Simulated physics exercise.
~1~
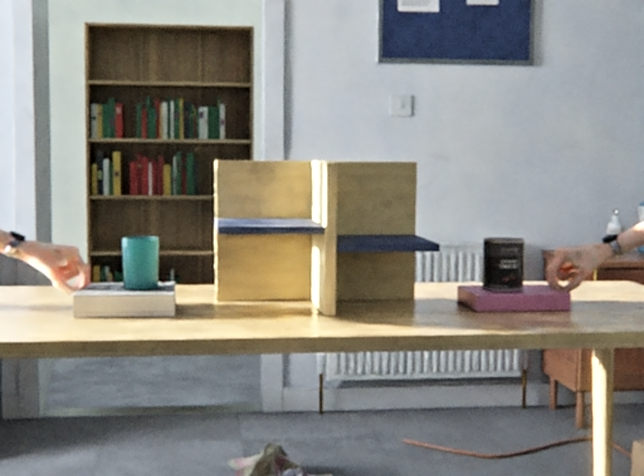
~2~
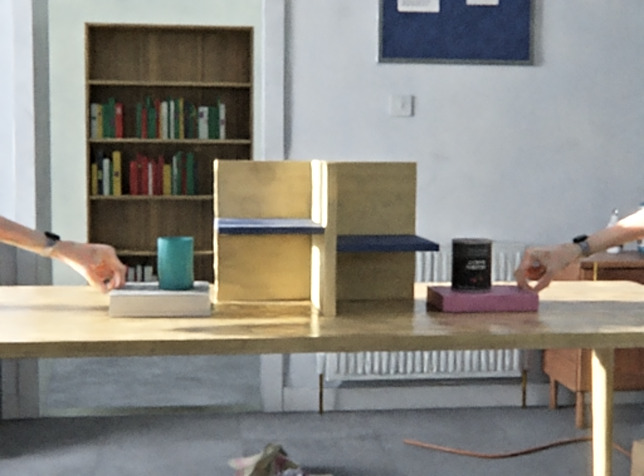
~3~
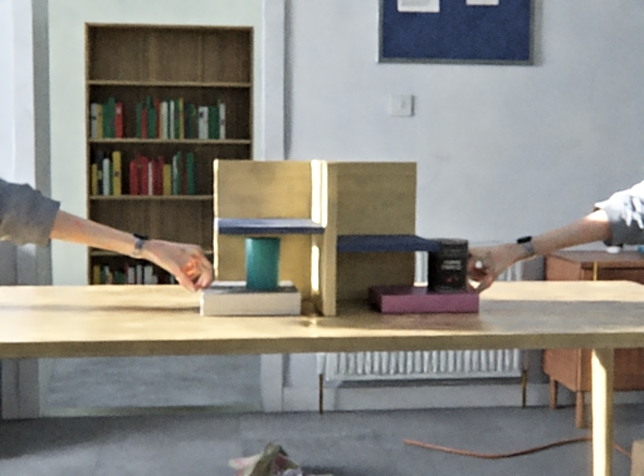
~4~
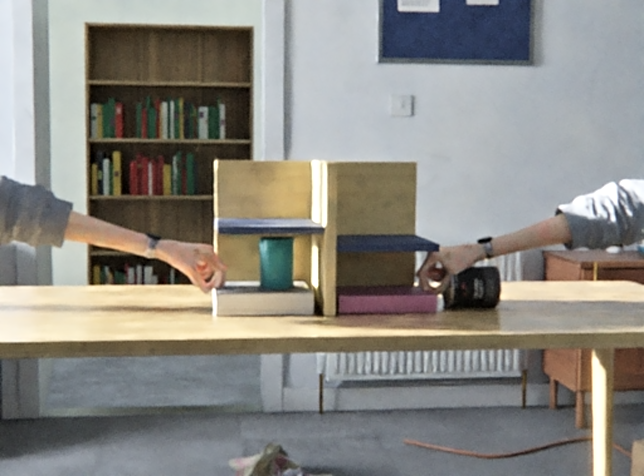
In a room with a bookcase and a radiator behind, a long wooden table is seen straight on from the front. A wooden stand with two dark shelves, the left one slightly higher, sits in the middle, with a turquoise beaker upright on a grey book to its left and a black pot on a pink tray to its right. A hand on each side slides its carrier inward. The beaker passes beneath the left shelf, while the pot meets the right shelf's edge and is pushed back on its tray. Finally the beaker stands untouched inside, and the pot lies on its side beyond the tray.
